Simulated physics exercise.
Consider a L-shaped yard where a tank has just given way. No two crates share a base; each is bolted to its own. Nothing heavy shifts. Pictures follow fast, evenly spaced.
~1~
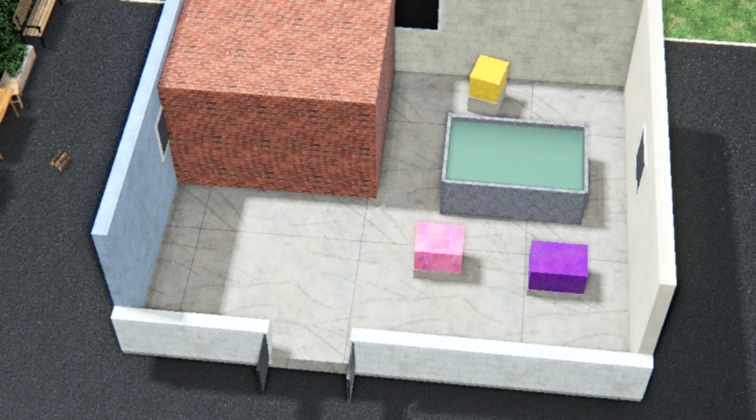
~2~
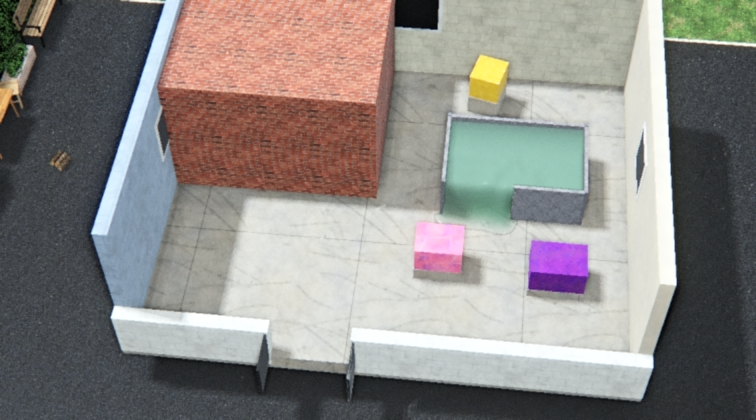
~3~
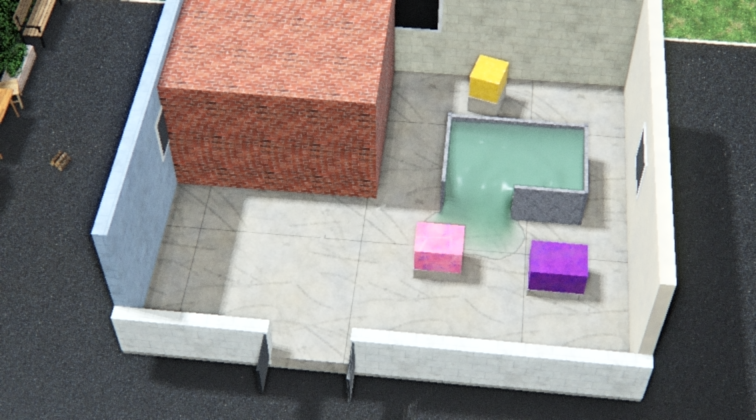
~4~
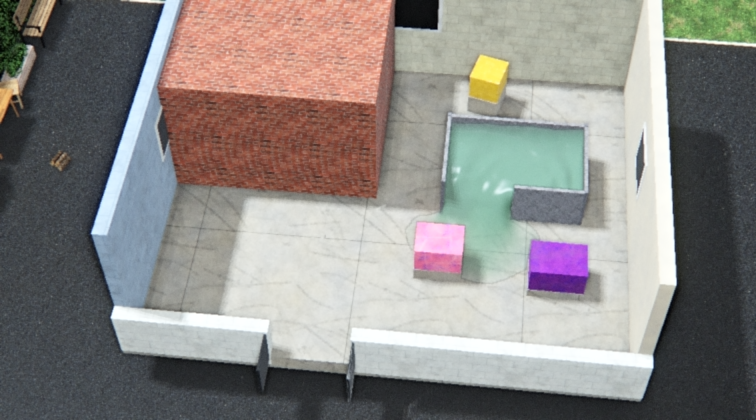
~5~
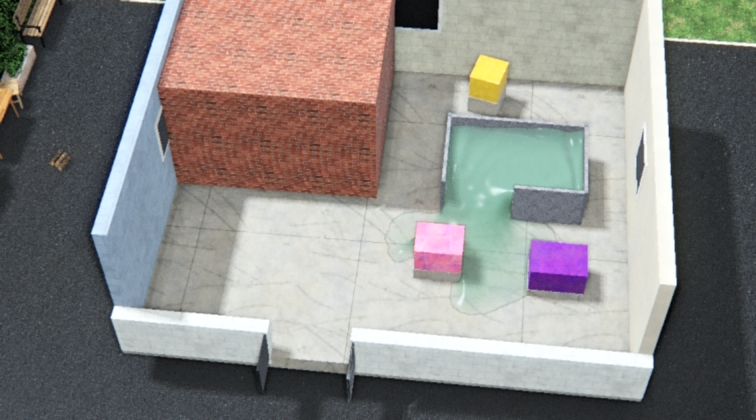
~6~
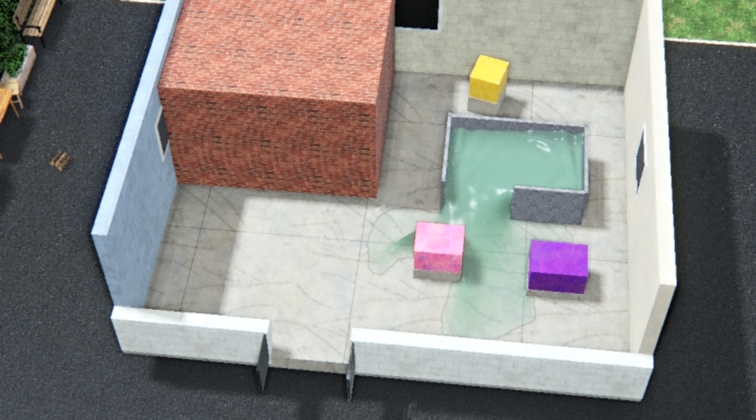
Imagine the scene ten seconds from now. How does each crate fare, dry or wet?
Outcome: The yellow crate will be a dry one. The purple crate will be a wet one. The pink crate will be a wet one.
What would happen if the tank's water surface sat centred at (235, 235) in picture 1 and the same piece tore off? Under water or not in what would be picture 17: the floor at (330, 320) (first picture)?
Submerged.
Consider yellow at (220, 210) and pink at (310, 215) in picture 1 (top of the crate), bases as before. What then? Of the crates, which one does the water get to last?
The last one is the yellow one.
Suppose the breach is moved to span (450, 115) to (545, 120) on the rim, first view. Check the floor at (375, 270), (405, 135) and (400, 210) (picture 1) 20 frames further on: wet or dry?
In order: Swamped, swamped, swamped.
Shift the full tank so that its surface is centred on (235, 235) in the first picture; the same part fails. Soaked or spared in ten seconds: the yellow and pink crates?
Result: Yellow crate avoids it; pink crate avoids it.
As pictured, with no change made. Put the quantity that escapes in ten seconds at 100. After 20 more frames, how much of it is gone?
I'd put it near 5 in a hundred.
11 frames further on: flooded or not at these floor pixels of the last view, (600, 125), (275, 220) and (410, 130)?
Point one left clear, point two sodden, point three left clear.
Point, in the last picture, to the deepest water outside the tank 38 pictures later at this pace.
I'd point to (177, 188).
A moment on, water covers 30 % of the floor; the yellow crate not reached, the purple crate water round its plinth, the pink crate water round its plinth.
Next, water covers 55 % of the floor; the yellow crate not reached, the purple crate water round its plinth, the pink crate water round its plinth.
Then, water covers 75 % of the floor; the yellow crate not reached, the purple crate water round its plinth, the pink crate water round its plinth.
Later, water covers 85 % of the floor; the yellow crate water round its plinth, the purple crate water round its plinth, the pink crate water round its plinth.
In the end, water covers 100 % of the floor; the yellow crate stayed above the water, the purple crate was topped, the pink crate was topped.
